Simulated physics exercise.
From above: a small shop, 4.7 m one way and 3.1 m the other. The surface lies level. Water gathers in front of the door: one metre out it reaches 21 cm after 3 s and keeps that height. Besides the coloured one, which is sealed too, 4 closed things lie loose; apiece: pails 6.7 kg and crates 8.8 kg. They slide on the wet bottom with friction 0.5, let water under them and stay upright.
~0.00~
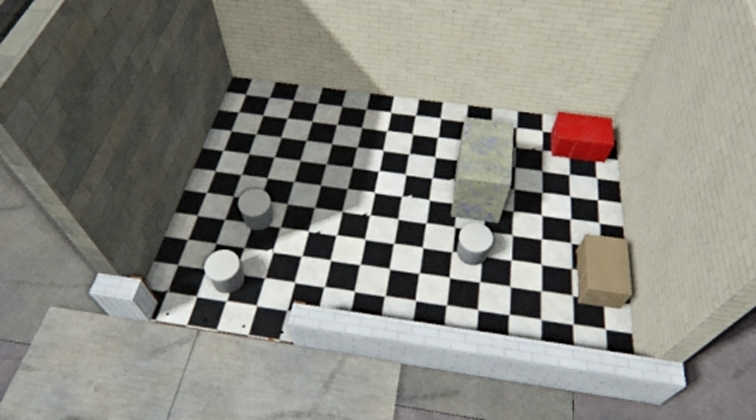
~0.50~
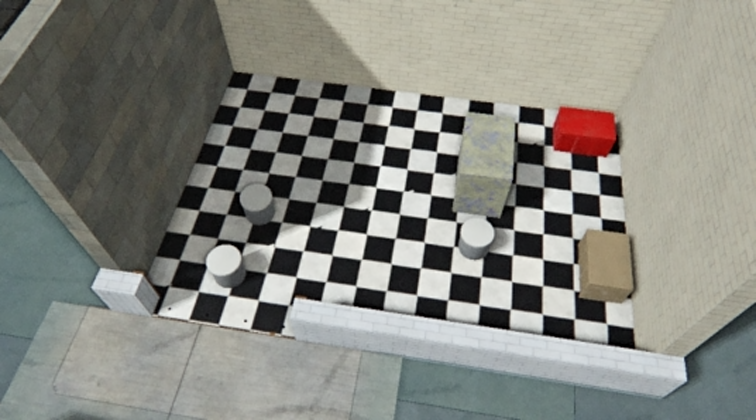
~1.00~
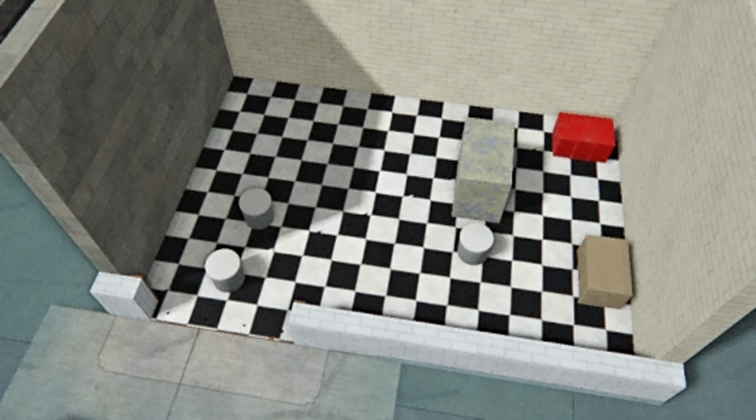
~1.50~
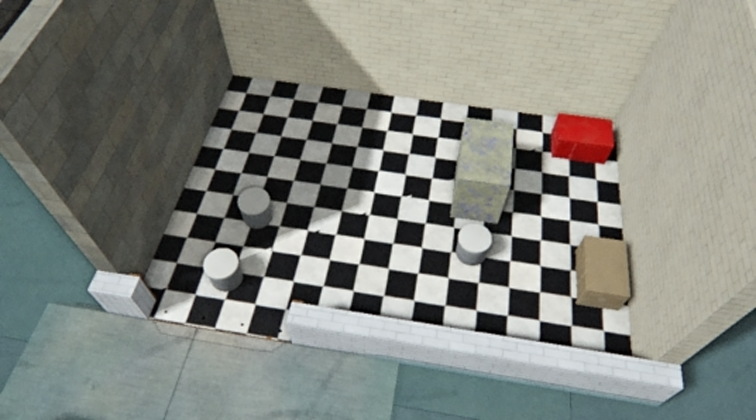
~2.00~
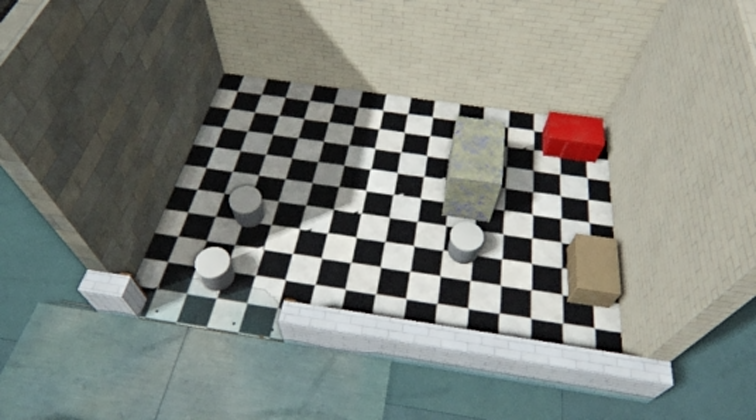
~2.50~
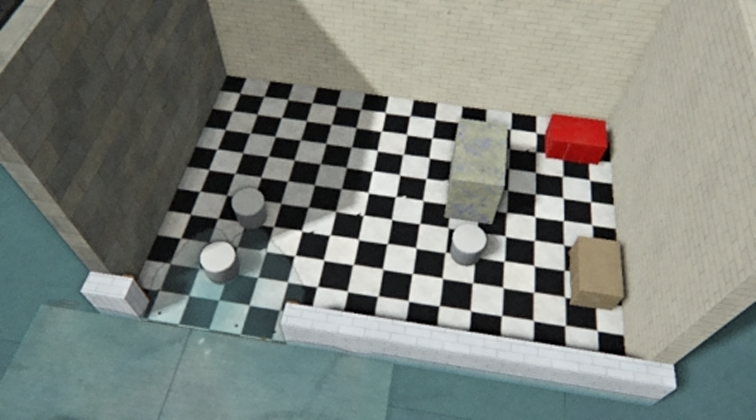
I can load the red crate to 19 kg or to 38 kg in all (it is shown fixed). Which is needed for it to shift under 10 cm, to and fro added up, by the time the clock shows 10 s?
For it, neither weight holds it.
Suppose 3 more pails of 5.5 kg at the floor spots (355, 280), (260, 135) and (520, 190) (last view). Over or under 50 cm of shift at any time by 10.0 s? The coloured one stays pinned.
In that order: Under, more, over.
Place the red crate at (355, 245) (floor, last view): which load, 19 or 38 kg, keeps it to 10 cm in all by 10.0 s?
The smaller is enough.
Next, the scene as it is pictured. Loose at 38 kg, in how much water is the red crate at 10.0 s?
About 10 cm.
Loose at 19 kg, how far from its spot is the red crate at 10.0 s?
Roughly 200 cm.
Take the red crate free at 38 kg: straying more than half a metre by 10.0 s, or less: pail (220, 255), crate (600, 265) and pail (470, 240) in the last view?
In turn: Past it, past it, less.
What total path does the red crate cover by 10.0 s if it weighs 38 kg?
Some 80 cm in all.
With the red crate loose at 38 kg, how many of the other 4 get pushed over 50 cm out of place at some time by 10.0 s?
I count 3.
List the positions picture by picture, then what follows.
In the first frame, the red crate at (586, 128), on the bottom; 0.0 m2 under water; 0 of 5 have shifted.
In the second frame, the red crate at (588, 123) rests on the ground; 0.0 m2 under water; 0 of 5 have shifted.
In the third frame, the red crate at (587, 128) rests on the ground; 0.0 m2 under water; 0 of 5 have shifted.
In the fourth frame, the red crate at (586, 129), on the bottom; 0.0 m2 under water; 0 of 5 have shifted.
In the fifth frame, the red crate at (577, 128) rests on the ground; water covers 0.2 m2; 0 of 5 have shifted.
In the sixth frame, the red crate at (579, 130) rests on the ground; water covers 0.9 m2; 1 of 5 have shifted.
After 3.5 s the red crate would be 0 cm from its start with 19 kg and 0 cm from its start with 38 kg; 0 cm of water round it then.
After 4.5 s the red crate would be 0 cm from its start with 19 kg and 0 cm from its start with 38 kg; 0 cm of water round it then.
After 7.0 s the red crate would be 5 cm from its start with 19 kg and 0 cm from its start with 38 kg; 7 cm of water round it then.
After 10.0 s the red crate would be 185 cm from its start with 19 kg and 77 cm from its start with 38 kg; 10 cm of water round it then.
